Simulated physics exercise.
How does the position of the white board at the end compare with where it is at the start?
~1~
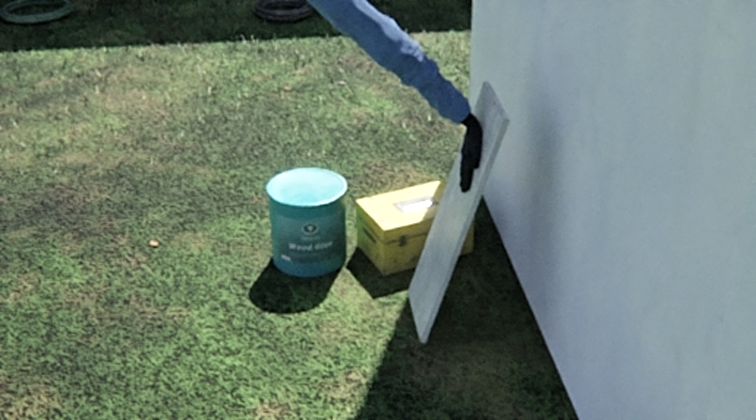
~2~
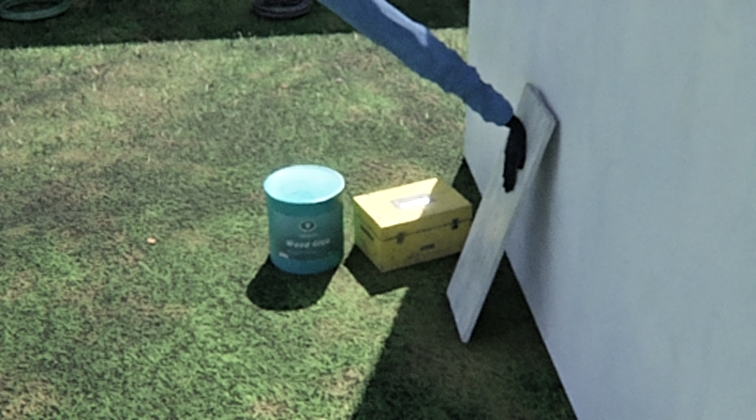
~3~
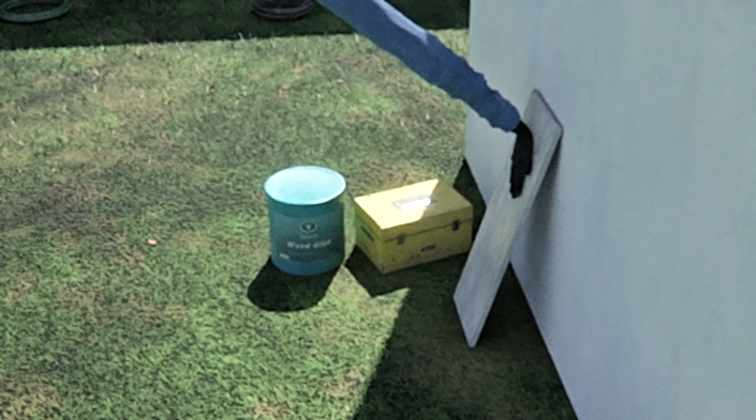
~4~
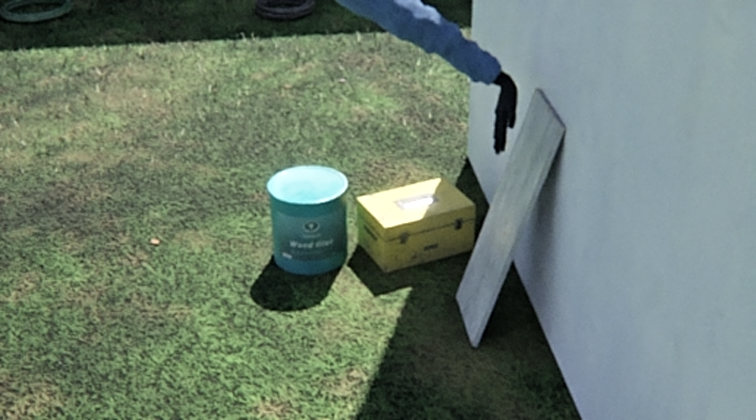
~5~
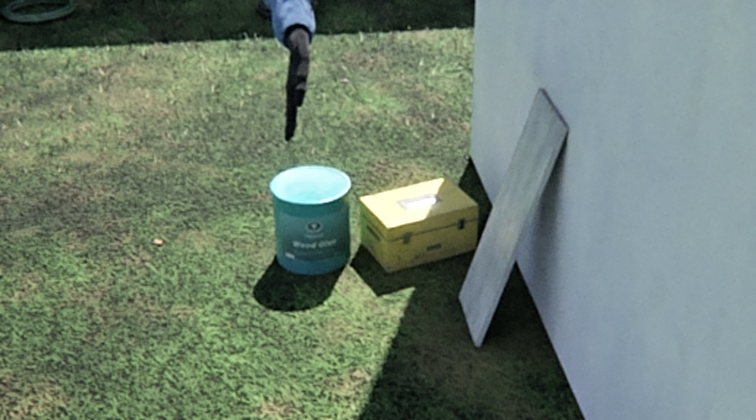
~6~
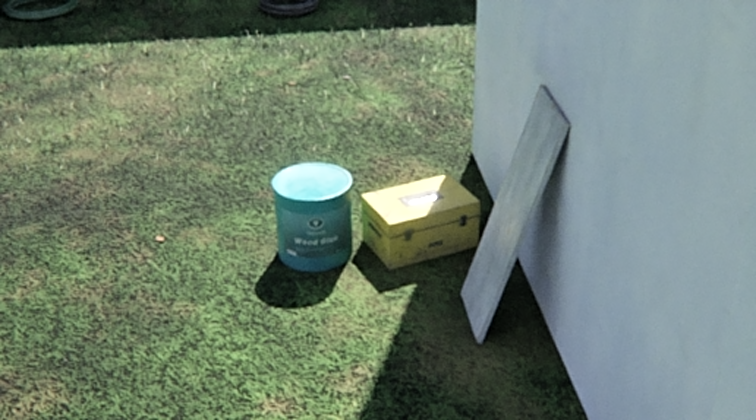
At the start the board is held partly in front of the yellow toolbox. By the end it is a little farther right, clear of the toolbox and leaning against the wall by itself.
